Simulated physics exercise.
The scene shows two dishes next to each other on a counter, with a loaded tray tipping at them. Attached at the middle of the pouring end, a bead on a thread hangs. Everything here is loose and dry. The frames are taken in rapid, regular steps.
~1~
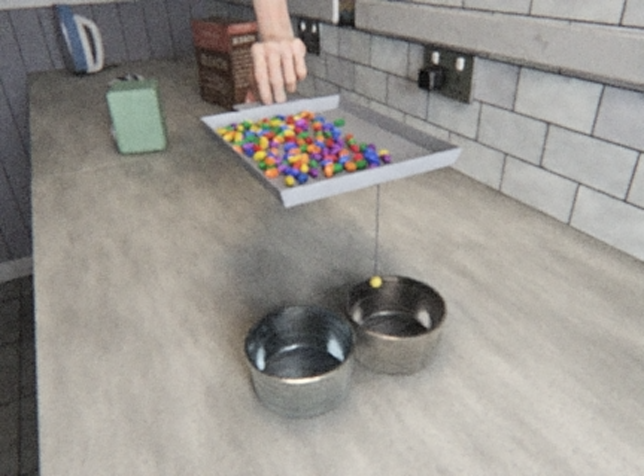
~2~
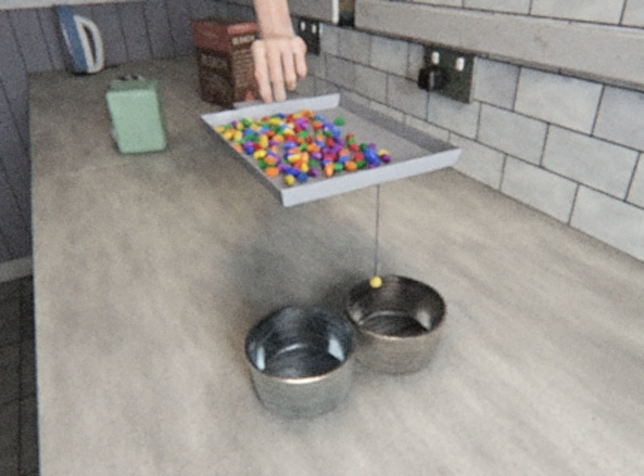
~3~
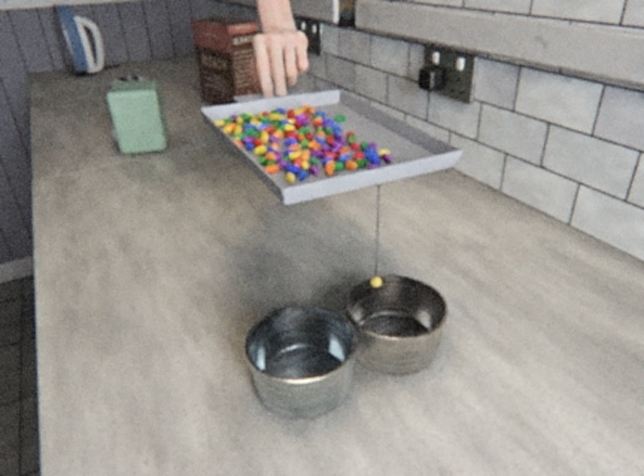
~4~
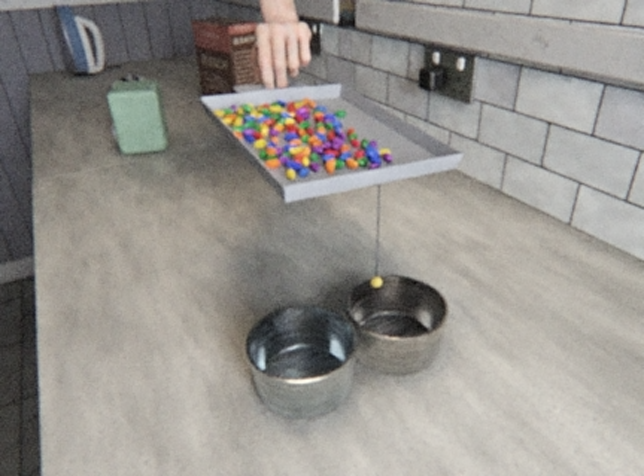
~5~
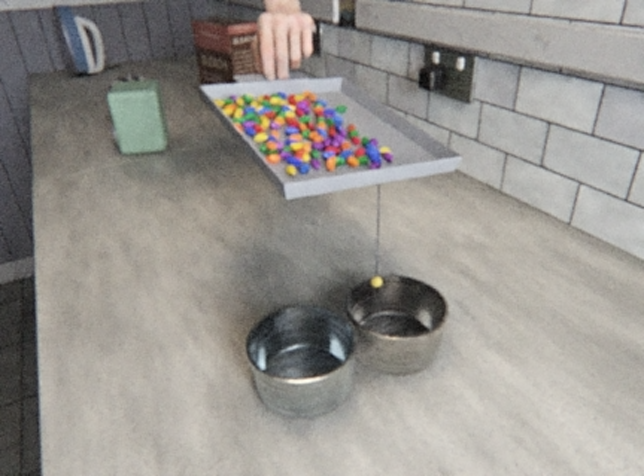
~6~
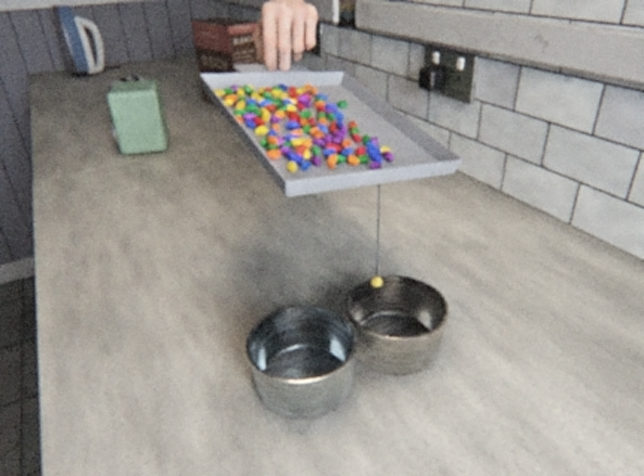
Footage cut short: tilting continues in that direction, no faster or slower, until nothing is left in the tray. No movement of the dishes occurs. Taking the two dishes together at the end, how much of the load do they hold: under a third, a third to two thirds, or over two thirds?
Most likely the dishes are going to collect a small share, below one third of the load.
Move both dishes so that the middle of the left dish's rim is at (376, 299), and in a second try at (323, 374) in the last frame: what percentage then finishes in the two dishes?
Close to 80 in a hundred first, close to 20 in a hundred second.
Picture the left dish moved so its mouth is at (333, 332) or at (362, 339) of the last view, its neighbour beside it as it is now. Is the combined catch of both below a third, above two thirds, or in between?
Between a third and two thirds, then the middle third.
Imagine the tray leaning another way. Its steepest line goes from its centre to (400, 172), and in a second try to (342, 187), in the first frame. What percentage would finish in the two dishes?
30 % and 80 %, roughly.
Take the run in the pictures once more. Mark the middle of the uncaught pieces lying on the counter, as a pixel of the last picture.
Middle in the last view: Roughly (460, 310).
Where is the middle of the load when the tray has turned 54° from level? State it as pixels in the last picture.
The middle of the load sits near (394, 136).
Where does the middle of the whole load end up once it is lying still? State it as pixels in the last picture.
Once it all stops, the middle lies near (450, 315).
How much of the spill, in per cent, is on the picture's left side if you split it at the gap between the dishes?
Left share: Close to 0 %.
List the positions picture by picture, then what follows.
The first frame shows corners of the pouring end at (284, 189) and (456, 147), level; middle of the load at (293, 142), jelly beans; left dish at (326, 392); right dish at (424, 350); bead on its thread at (376, 281).
The second frame shows corners of the pouring end at (284, 188) and (456, 148), level; middle of the load at (293, 141).
The third frame shows corners of the pouring end at (285, 186) and (457, 150), tipped barely, lowest at the right corner; middle of the load at (294, 137).
The fourth frame shows corners of the pouring end at (287, 184) and (458, 153), tipped a little, lowest at the right corner; middle of the load at (294, 132).
The fifth frame shows corners of the pouring end at (288, 181) and (458, 155), tipped a little, lowest at the right corner; middle of the load at (295, 126).
The sixth frame shows corners of the pouring end at (289, 179) and (458, 158), tipped a little, lowest at the right corner; middle of the load at (296, 120); left dish at (328, 392); right dish at (426, 350).
Soon after the last picture, tray tipped steeply; all on the tray.
A little later, tray tipped right over; nearly all on the tray; a small part outside both; a stray few in the air.
Later still, tray tipped past a quarter turn; about a quarter in the right dish; most outside both.
At rest, tray tipped past a quarter turn; none in the left dish; about a quarter in the right dish; most outside both.
